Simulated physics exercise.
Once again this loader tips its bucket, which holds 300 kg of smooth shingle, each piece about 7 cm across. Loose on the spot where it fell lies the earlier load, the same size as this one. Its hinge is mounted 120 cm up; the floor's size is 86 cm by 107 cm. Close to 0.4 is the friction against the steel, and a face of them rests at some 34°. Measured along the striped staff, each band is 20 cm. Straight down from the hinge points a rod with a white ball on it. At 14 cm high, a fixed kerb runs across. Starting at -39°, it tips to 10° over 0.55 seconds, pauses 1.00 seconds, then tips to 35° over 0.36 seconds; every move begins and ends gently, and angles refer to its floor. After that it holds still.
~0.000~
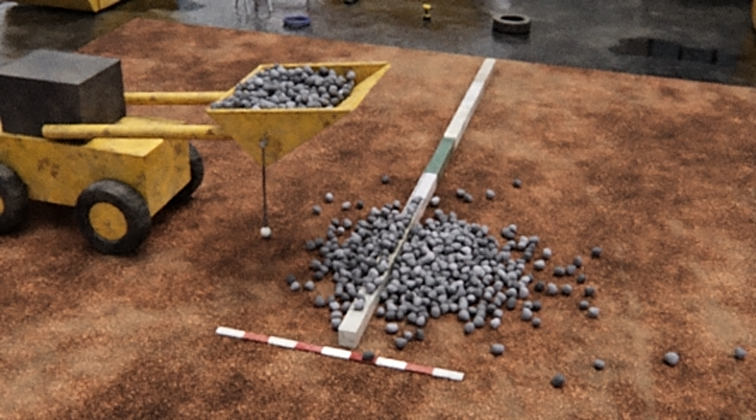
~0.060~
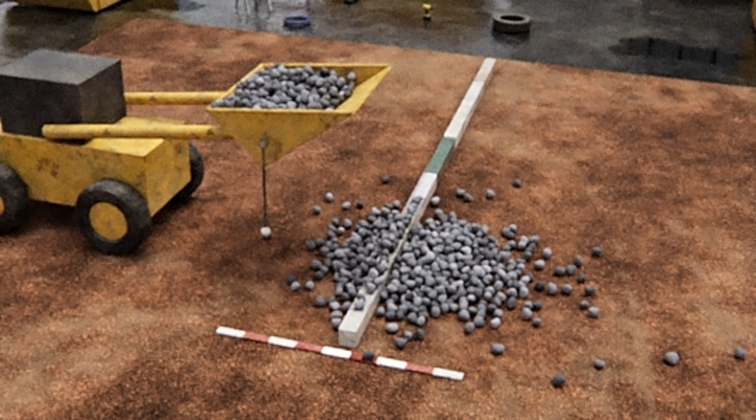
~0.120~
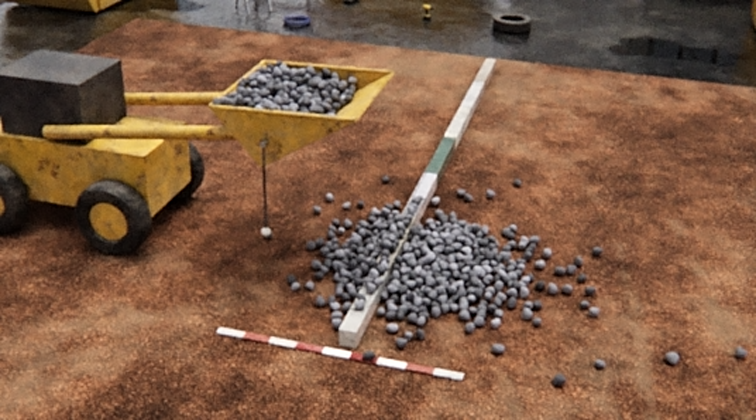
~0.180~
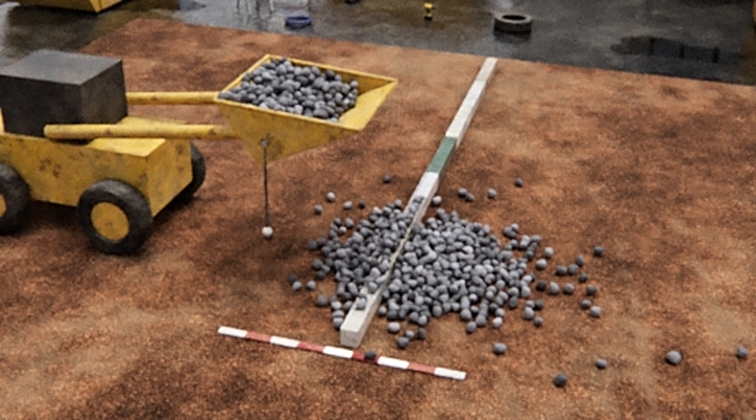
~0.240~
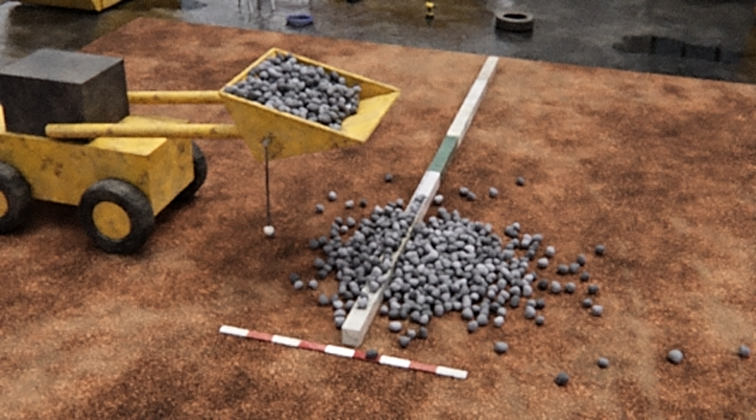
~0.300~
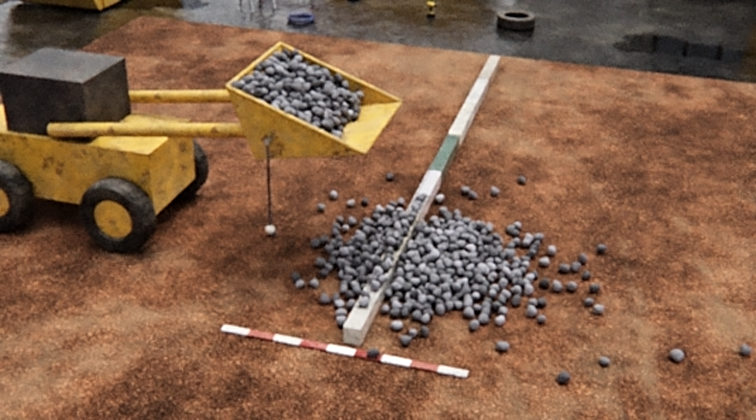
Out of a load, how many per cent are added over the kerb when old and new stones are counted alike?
Around 61 per cent.
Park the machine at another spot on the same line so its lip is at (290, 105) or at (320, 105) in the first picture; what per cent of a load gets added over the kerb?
Some 5 percent, and then 20 percent.
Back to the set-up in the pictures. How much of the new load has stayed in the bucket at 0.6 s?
Estimate: 100 % remaining inside, roughly.
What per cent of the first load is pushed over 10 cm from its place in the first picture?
5 per cent.
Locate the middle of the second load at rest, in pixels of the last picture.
The centre sits about (411, 247).
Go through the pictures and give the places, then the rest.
In the first picture, the bucket is at -39°, its lip at (351, 110); the top of the load is at (301, 77). The earlier load is highest near (387, 244), 20 cm above ground level, 32 % on this side of the kerb, 68 % over the kerb.
In the second picture, the bucket is at -37°, its lip at (353, 113); the top of the load is at (302, 77); the stones move at 0.2 m/s on average.
In the third picture, lip at (356, 120), floor tilted -33°, highest stones at (293, 76); the stones move at 0.3 m/s on average.
In the fourth picture, the bucket is at -27°, its lip at (360, 130); the top of the load is at (277, 73); the stones move at 0.5 m/s on average.
In the fifth picture, the bucket is at -19°, its lip at (363, 142); the top of the load is at (275, 67); the stones move at 0.5 m/s on average.
In the sixth picture, lip at (365, 154), floor tilted -11°, highest stones at (278, 60); the stones move at 0.5 m/s on average.
After 0.4 s the floor is at 2°; in per cent of one load, 100 in the bucket, 32 on this side of the kerb, 68 over the kerb; the foremost stones are at (623, 309).
After 0.6 s the floor is at 10°; in per cent of one load, 100 in the bucket, 32 on this side of the kerb, 68 over the kerb; the foremost stones are at (623, 309).
After 2.4 s the floor is at 35°; in per cent of one load, 13 in the bucket, 77 on this side of the kerb, 110 over the kerb; the foremost stones are at (623, 309).
After 4.9 s the floor is at 35°; in per cent of one load, 0 in the bucket, 72 on this side of the kerb, 128 over the kerb; the foremost stones are at (623, 309). Net gain over the kerb, 61.
